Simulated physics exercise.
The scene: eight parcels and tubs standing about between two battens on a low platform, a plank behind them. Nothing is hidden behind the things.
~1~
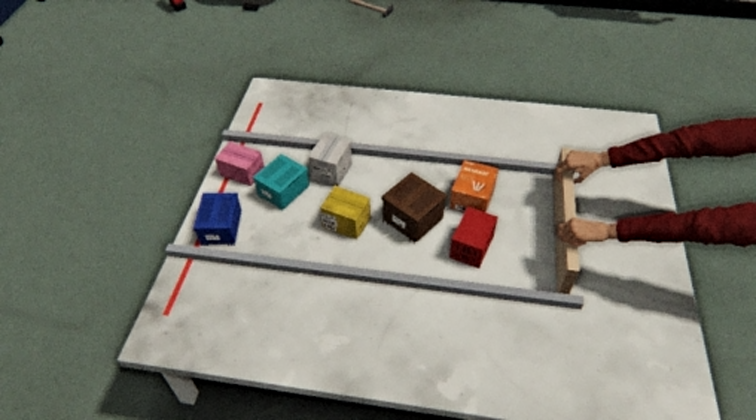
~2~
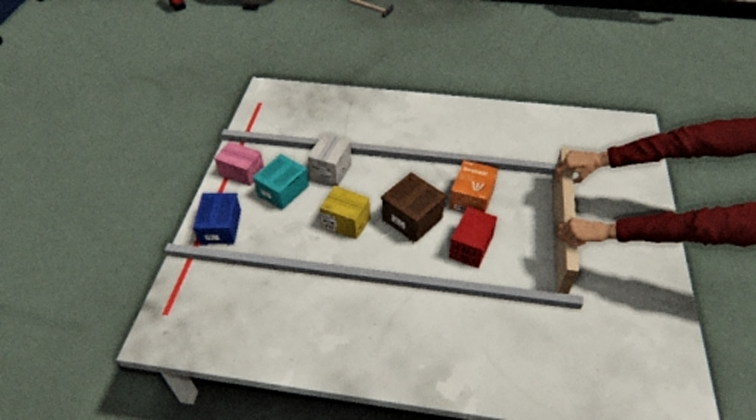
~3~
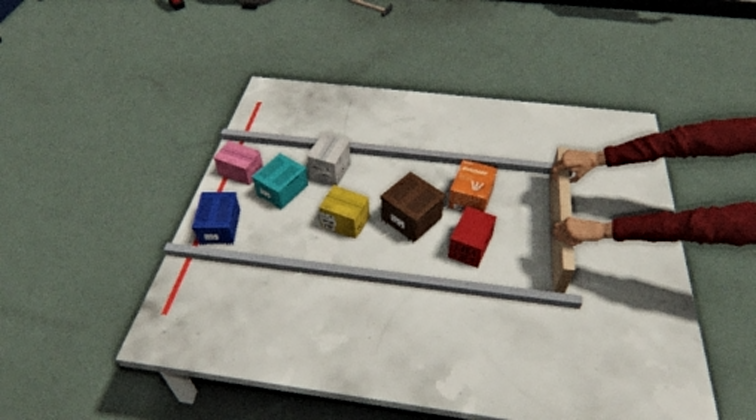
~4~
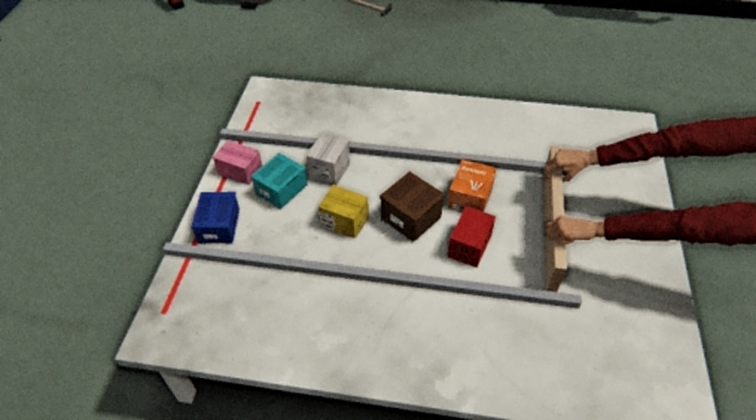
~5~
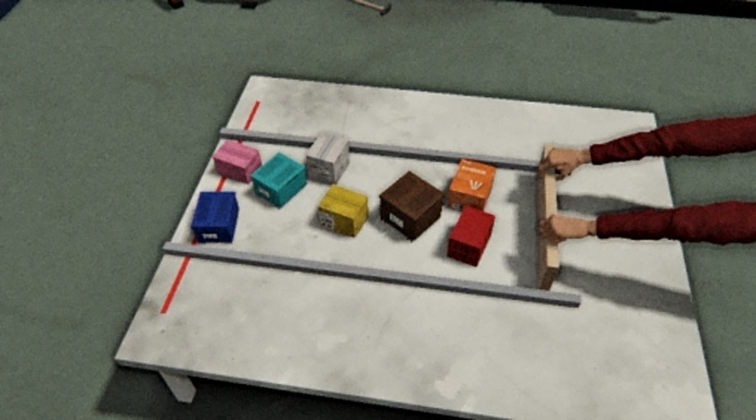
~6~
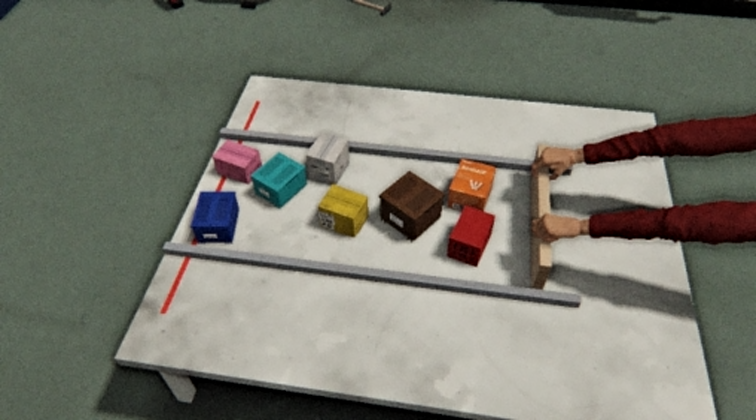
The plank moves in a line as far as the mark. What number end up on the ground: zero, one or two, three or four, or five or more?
The number that fall off is five or more.
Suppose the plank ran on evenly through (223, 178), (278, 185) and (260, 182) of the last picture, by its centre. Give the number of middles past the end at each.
It would be 6, 1 and 3.
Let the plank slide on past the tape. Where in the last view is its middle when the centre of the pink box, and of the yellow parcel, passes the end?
At (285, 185) for the pink box; at (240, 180) for the yellow parcel.
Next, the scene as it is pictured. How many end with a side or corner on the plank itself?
It touches 2.
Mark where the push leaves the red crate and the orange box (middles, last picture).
About (184, 216), and the other about (216, 144).
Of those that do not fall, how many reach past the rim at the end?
The number is 2.
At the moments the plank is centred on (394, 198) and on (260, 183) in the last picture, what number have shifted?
The counts are 4 and 8.
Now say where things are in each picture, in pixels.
In the first frame, pink box (240, 164); blue tote (219, 219); turquoise tote (282, 182); plank (565, 218); tape (220, 193).
In the second frame, blue tote (218, 219); red crate (473, 237).
In the third frame, turquoise tote (281, 182); yellow parcel (345, 212).
In the fourth frame, pink box (238, 163); orange box (472, 188).
In the fifth frame, blue tote (217, 218); plank (546, 215).
In the sixth frame, pink box (238, 162); blue tote (217, 217); turquoise tote (280, 181); plank (540, 214); tape (218, 191).
Soon after, none off yet; pink box at rest near (238, 162); blue tote at rest near (217, 217); turquoise tote at rest near (280, 181).
After that, none off yet; pink box displaced a little near (229, 155); blue tote at rest near (217, 217); turquoise tote displaced about its own width near (251, 173).
In the end, the number that fall off is five or more; gone, brown tote, yellow parcel, white parcel, turquoise tote, blue tote and pink box.
